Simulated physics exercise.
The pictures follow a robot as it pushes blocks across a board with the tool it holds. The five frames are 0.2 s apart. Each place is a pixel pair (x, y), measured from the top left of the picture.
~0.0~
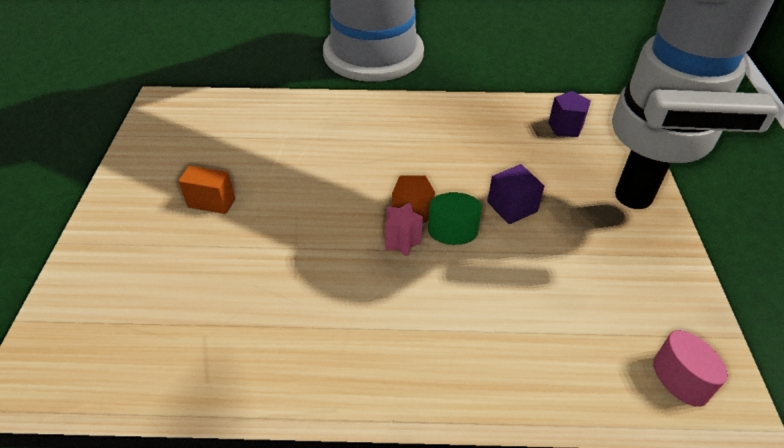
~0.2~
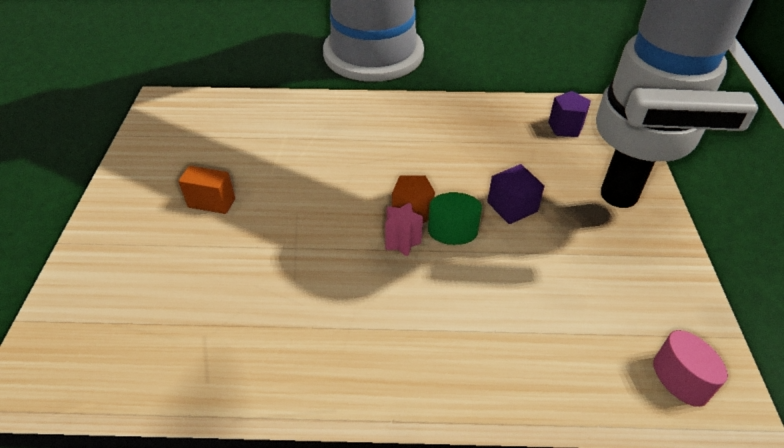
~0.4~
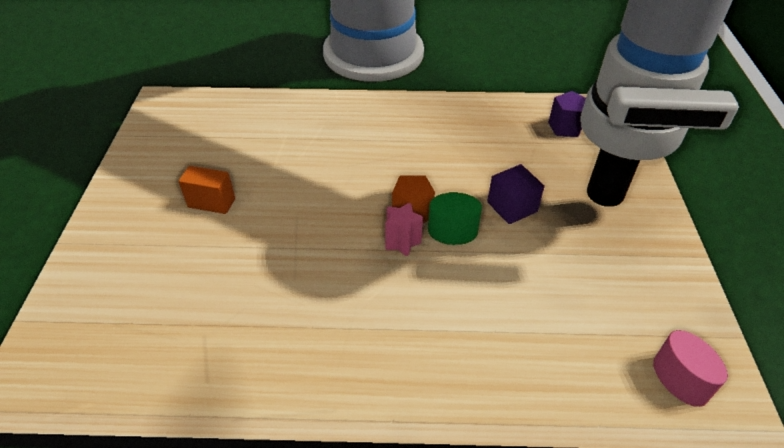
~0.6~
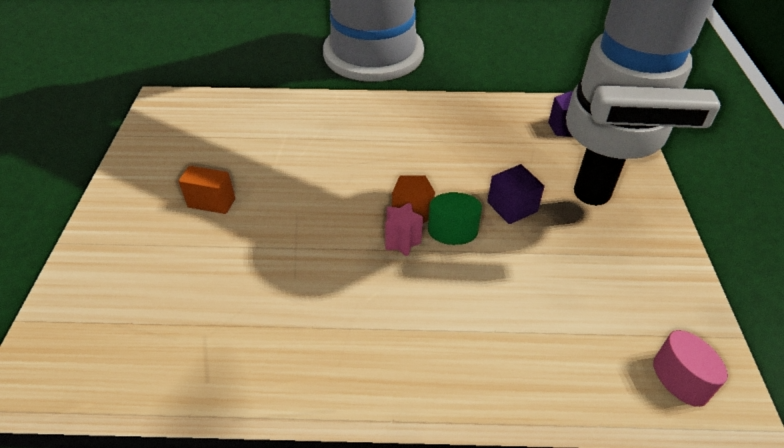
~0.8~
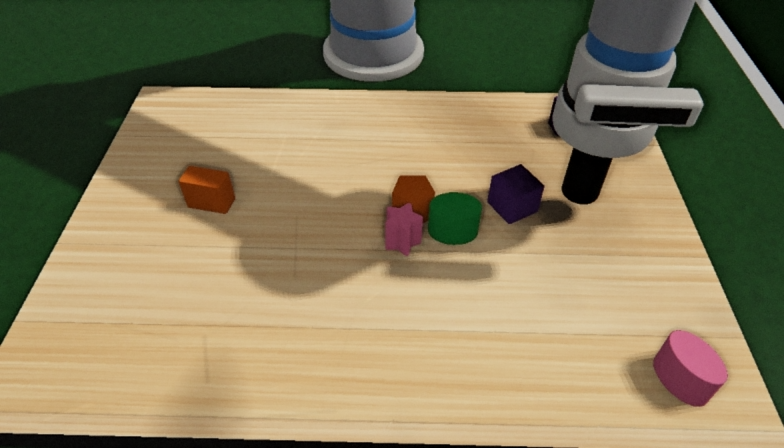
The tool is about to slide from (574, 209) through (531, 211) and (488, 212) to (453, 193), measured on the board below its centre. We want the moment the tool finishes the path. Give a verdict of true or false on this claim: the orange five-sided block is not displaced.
My answer: True.
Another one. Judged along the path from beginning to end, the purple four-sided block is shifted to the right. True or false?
My answer: True.
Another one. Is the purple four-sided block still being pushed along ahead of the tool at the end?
Yes, that is how it ends up.
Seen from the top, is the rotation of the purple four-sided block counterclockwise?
I expect not.
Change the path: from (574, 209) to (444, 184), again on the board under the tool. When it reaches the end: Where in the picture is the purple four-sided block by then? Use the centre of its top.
When the path ends, it will be at (452, 185).
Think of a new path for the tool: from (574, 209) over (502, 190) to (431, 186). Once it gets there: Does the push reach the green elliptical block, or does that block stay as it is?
When the path is over, the green elliptical block has left its spot.
What follows on the original path. One third of the way, tool (535, 196); purple four-sided block (494, 177), turned 15° clockwise.
Two thirds of the way, tool (490, 196); purple four-sided block (460, 169), turned 65° clockwise.
At the end, tool (455, 178); orange five-sided block unmoved; purple four-sided block (427, 151), turned 70° clockwise.
